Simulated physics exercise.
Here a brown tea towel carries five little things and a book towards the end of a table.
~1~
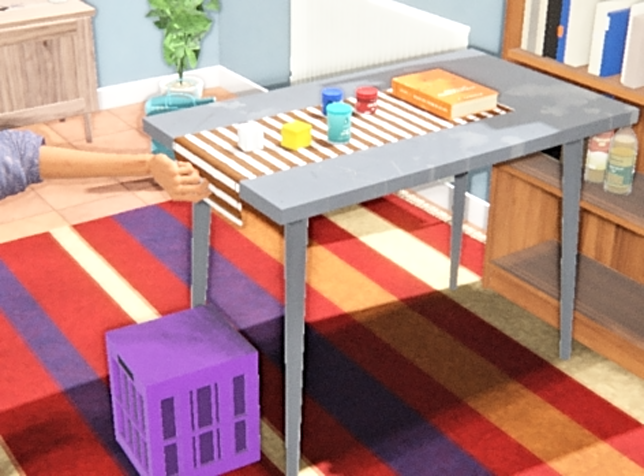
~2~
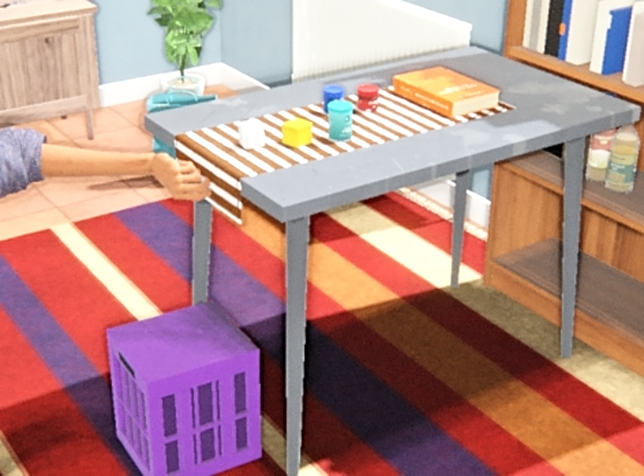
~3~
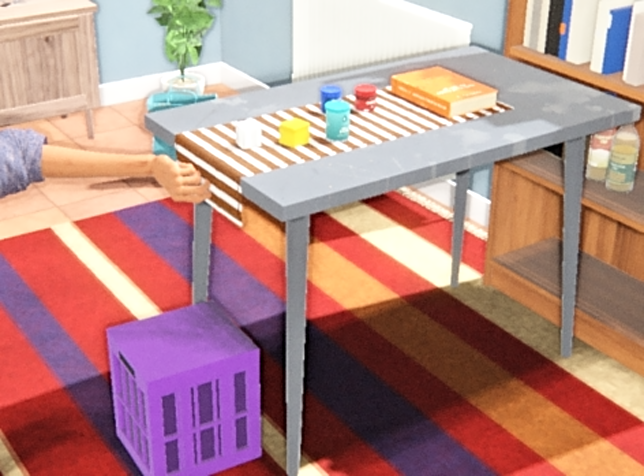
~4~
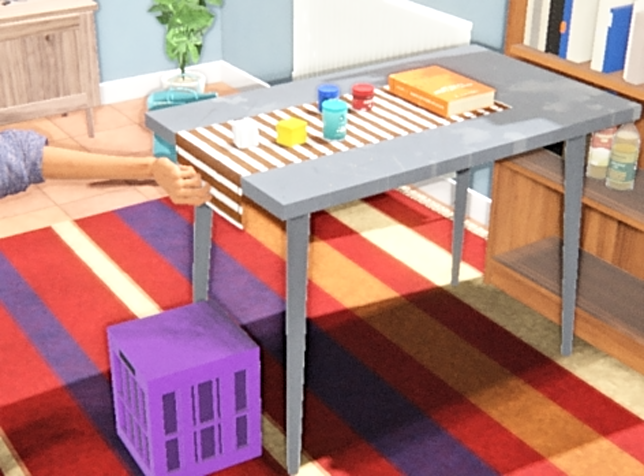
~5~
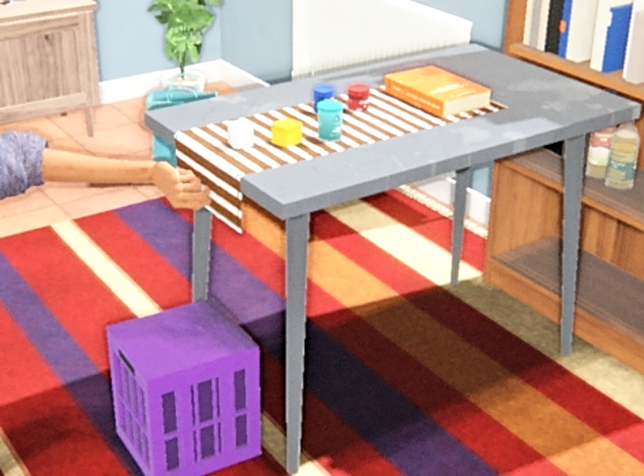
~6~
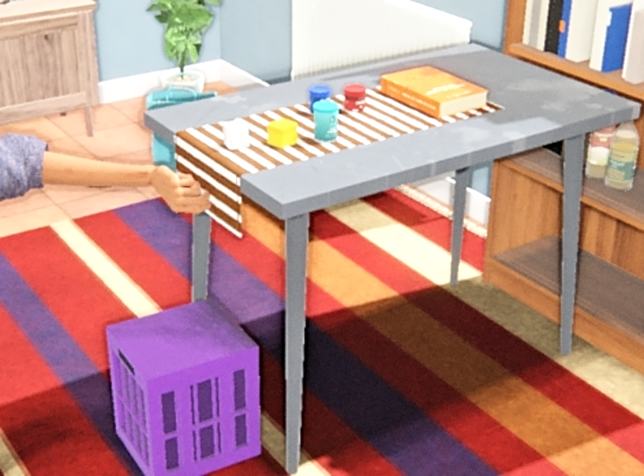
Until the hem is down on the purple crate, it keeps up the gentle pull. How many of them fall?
Three.
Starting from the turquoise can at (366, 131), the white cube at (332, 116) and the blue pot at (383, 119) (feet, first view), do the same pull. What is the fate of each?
Turquoise can - stays aboard, white cube - stays aboard, blue pot - stays aboard.
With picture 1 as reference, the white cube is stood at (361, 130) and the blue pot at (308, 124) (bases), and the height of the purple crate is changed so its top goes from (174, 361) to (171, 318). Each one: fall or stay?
So the white cube stays there, and the blue pot stays there.
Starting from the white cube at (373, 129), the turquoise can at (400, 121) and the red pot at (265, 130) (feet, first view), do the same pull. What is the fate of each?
Record - white cube retained; turquoise can retained; red pot lost.
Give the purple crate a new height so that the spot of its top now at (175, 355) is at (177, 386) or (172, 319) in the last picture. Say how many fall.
4 and 2.
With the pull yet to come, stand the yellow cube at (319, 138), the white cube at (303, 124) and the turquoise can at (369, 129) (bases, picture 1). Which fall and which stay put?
As for the yellow cube, it tips off; the white cube tips off; the turquoise can stays where it is.
Early on, hem near (208, 260); white cube gone.
Midway, hem near (208, 292); white cube and yellow cube gone.
Near the end, hem on the crate; white cube, yellow cube and turquoise can gone.
Finally, hem on the crate; white cube, yellow cube and turquoise can gone. It carries off three.
